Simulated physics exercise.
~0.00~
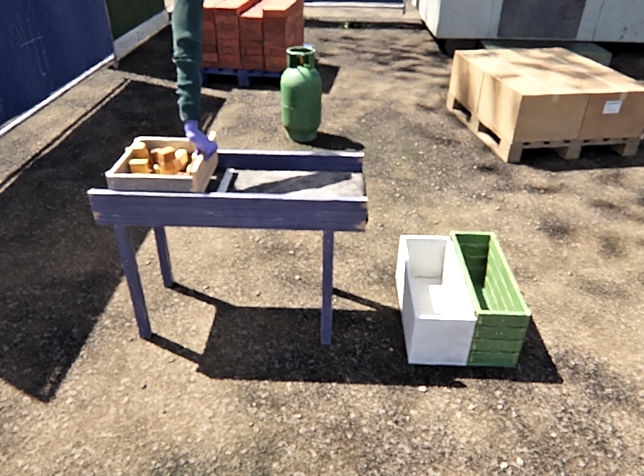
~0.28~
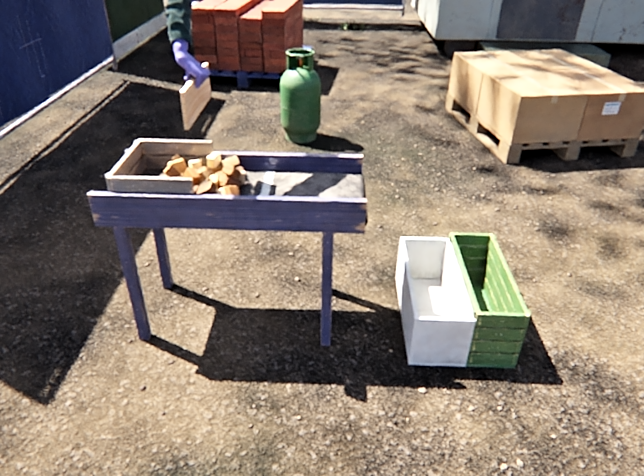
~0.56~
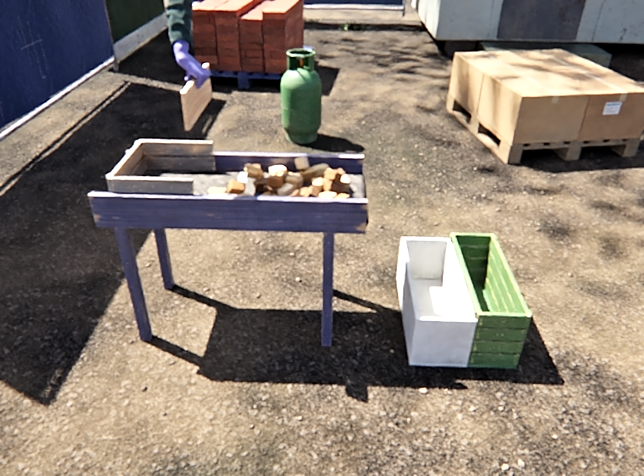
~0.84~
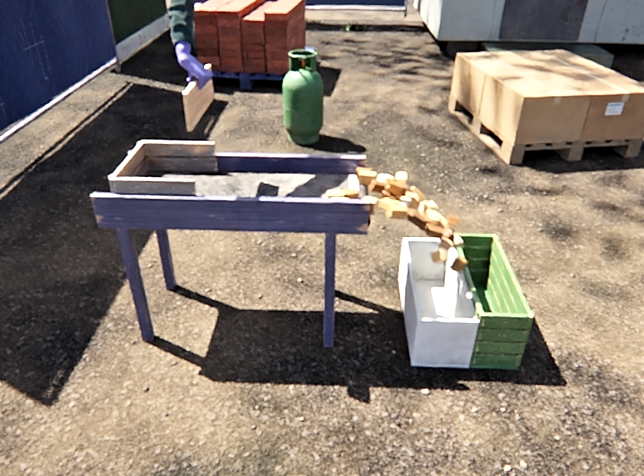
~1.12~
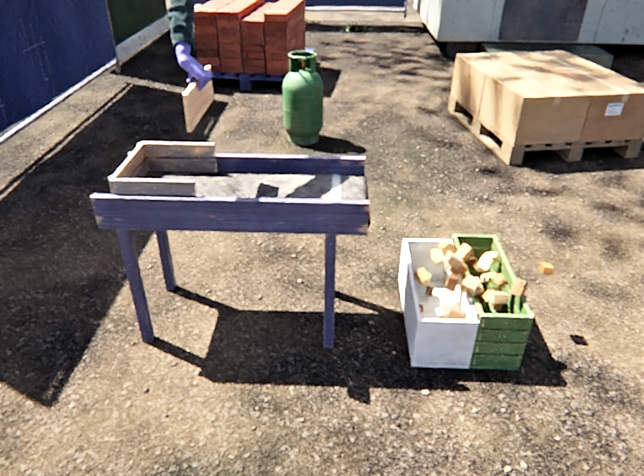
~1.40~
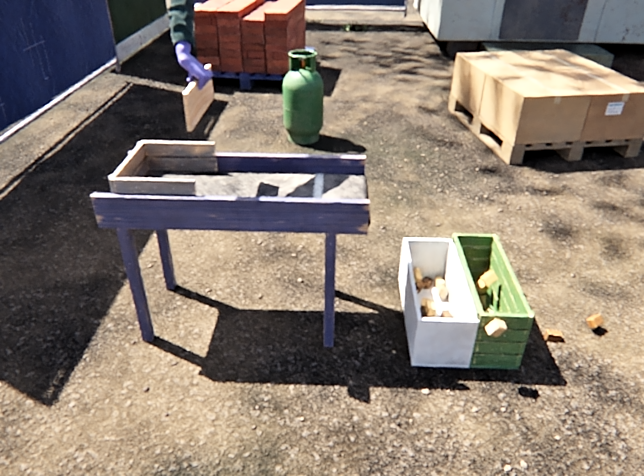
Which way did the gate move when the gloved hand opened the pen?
The gate moved up, away from the pen, and the hand kept holding it there.
Wooden blocks spilled off the right end of a raised belt after a gloved hand lifted the gate of their pen, tumbling into the white and green totes below, while a few ended up on the ground beyond.
